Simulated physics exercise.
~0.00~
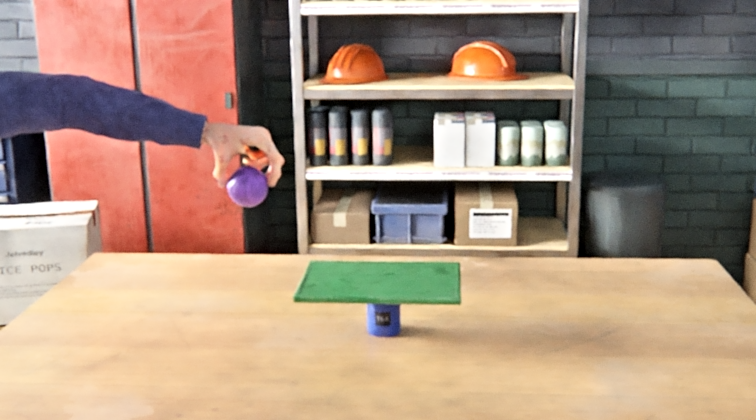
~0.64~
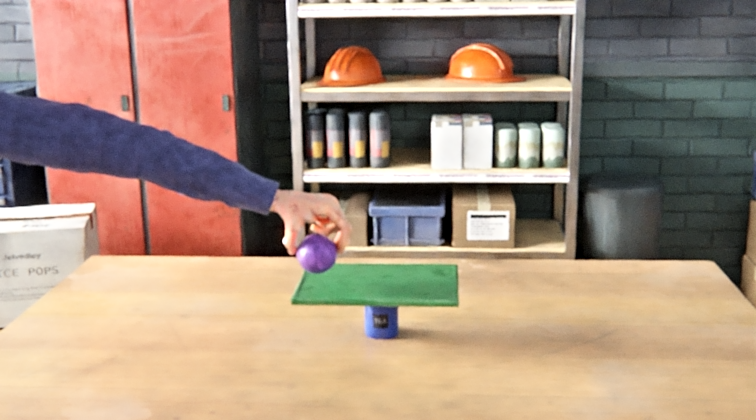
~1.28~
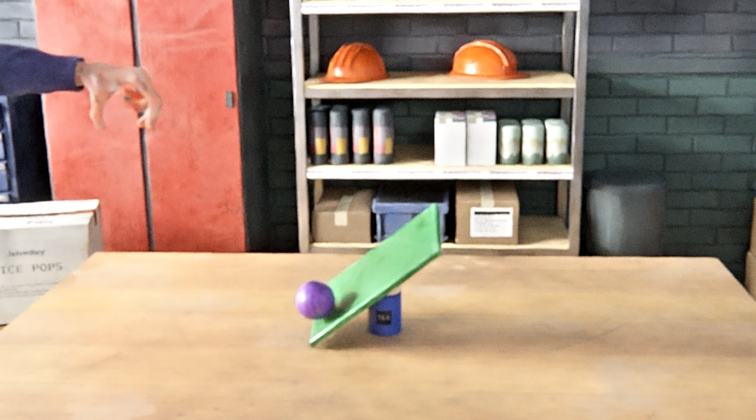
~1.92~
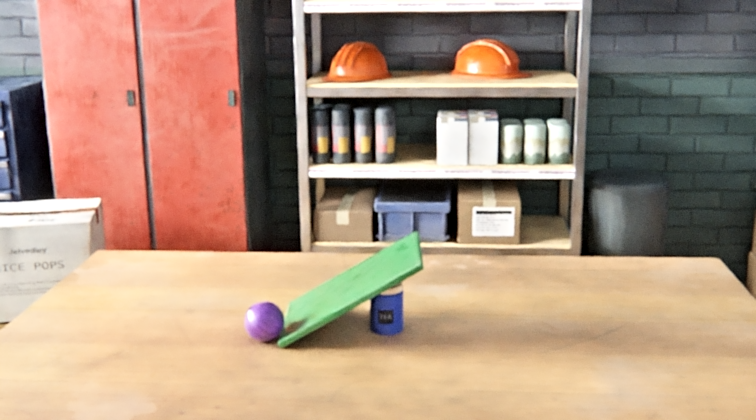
A hand sets a purple ball on a green board, which tips, dropping it left.
